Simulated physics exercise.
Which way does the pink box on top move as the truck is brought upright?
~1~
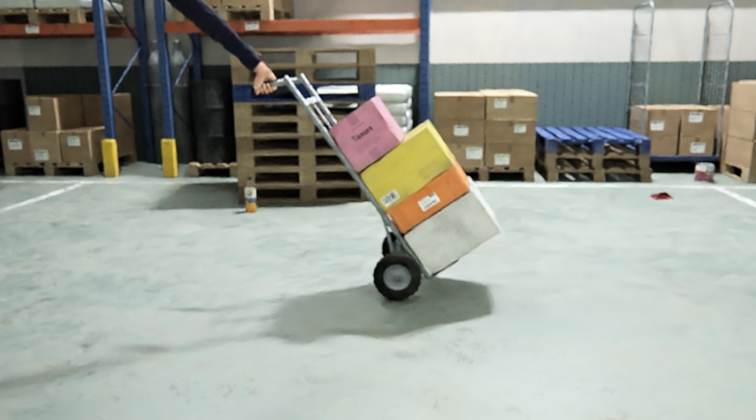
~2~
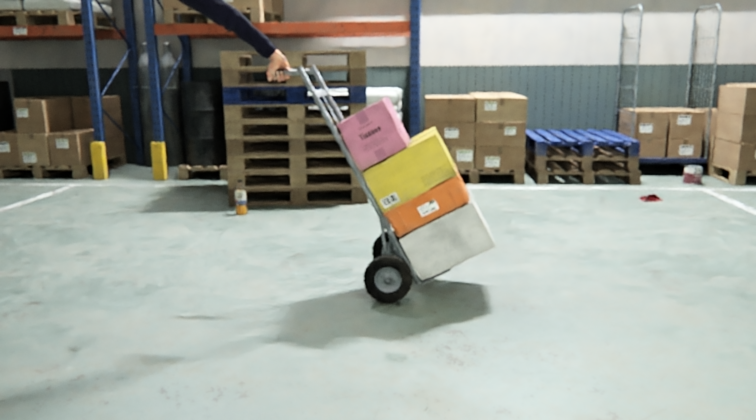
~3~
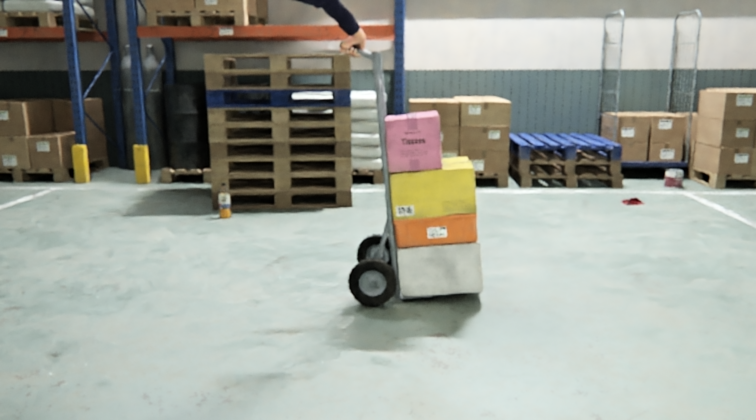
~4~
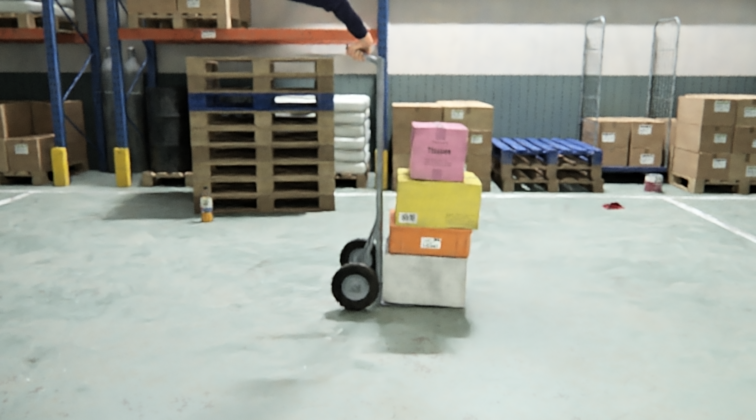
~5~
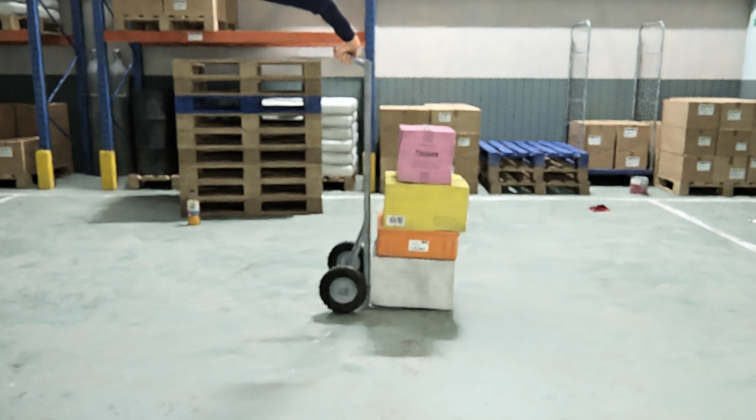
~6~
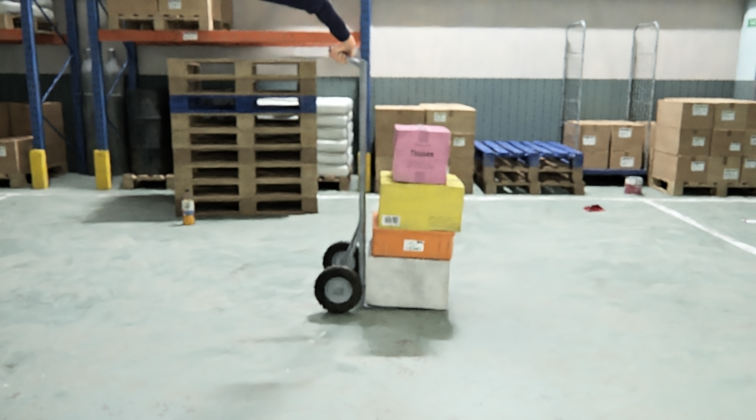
It moves to the right, swinging over with the truck and ending up clear of the rails on top of the yellow parcel.
